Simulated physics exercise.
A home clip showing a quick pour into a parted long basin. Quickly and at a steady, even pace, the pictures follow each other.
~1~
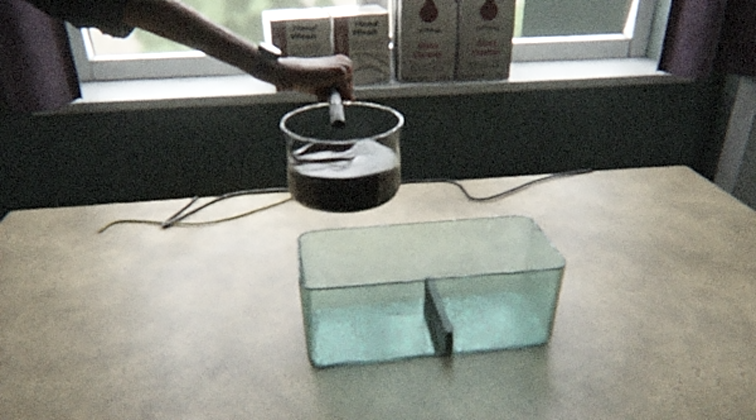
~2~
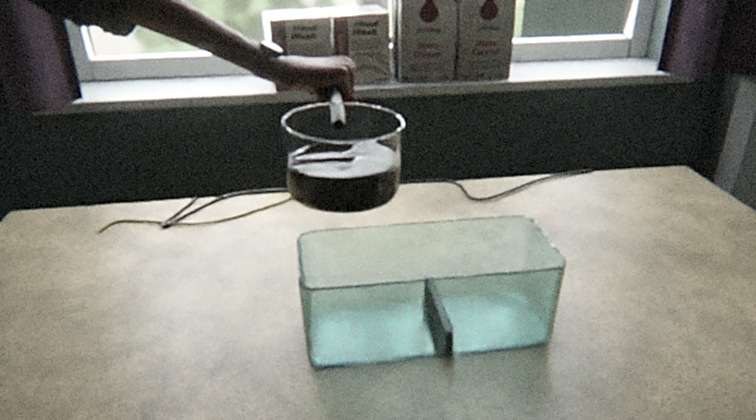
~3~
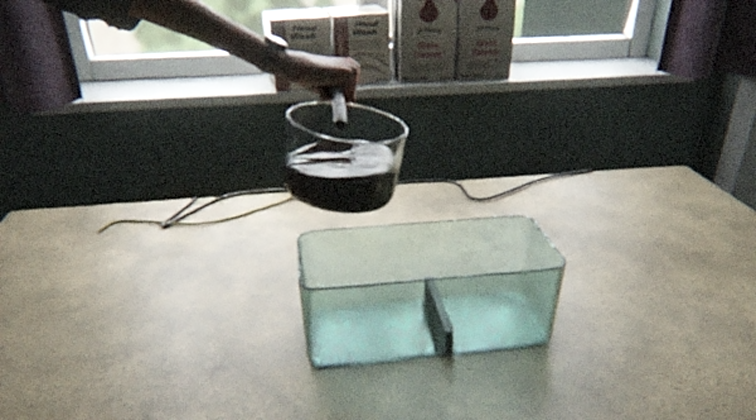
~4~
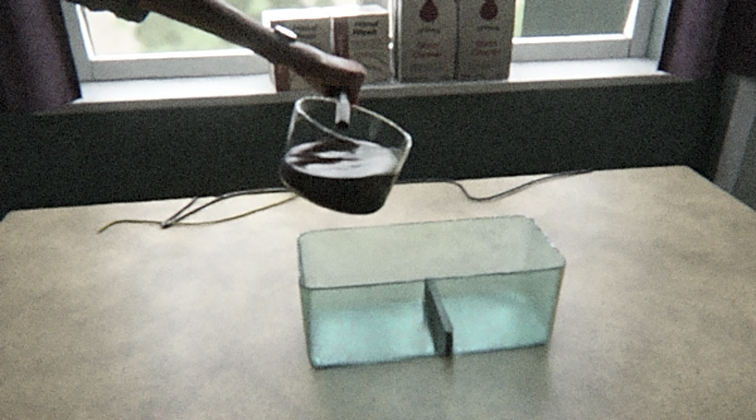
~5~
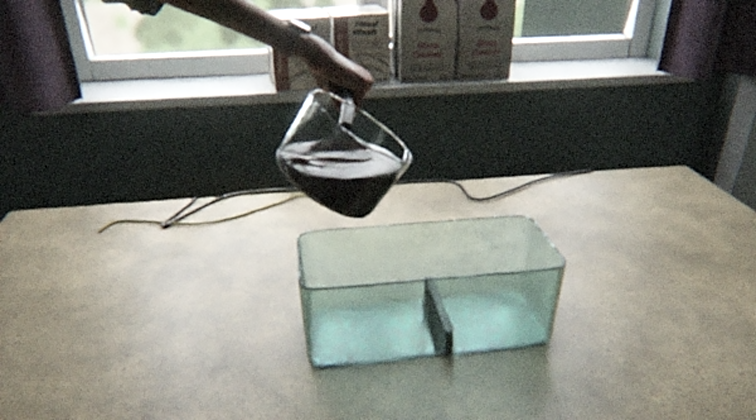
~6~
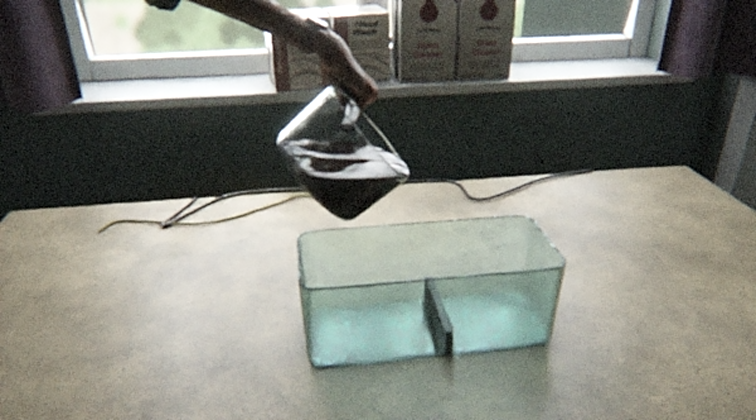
At a pale tabletop before a bright window with dark curtains, seen from slightly above by a still camera, cartons line the sill and a thin dark cable lies behind. A hand reaching from the upper left holds a clear round vessel of dark liquid above a long greenish basin with a dark divider. The hand tilts the vessel steadily rightward, slowly then faster, while the liquid shifts inside.
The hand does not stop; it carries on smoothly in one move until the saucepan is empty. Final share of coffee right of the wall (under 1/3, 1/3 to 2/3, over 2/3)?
Under 1/3.
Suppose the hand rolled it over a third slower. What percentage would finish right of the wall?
Somewhere near 40 percent.
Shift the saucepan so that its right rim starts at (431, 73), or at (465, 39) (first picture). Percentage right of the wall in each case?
In order, roughly 85 percent and 75 percent.
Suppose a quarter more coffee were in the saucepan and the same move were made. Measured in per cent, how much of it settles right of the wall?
It comes to around 35 percent.
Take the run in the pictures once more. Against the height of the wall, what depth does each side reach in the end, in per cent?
About 50 per cent on the left and 20 per cent on the right.
A moment on, the saucepan is tipped right over and 28 per cent is still to pour, 26 is left of the wall and 8 right of it.
Next, the saucepan is tipped right over and 7 per cent is still to pour, 64 is left of the wall and 22 right of it.
Then the saucepan is tipped right over and 0 per cent is still to pour, 74 is left of the wall and 22 right of it.
Later the saucepan is tipped right over and 0 per cent is still to pour, 75 is left of the wall and 24 right of it.
In the end 75 per cent lies left of the wall, 24 right of it and 1 outside.
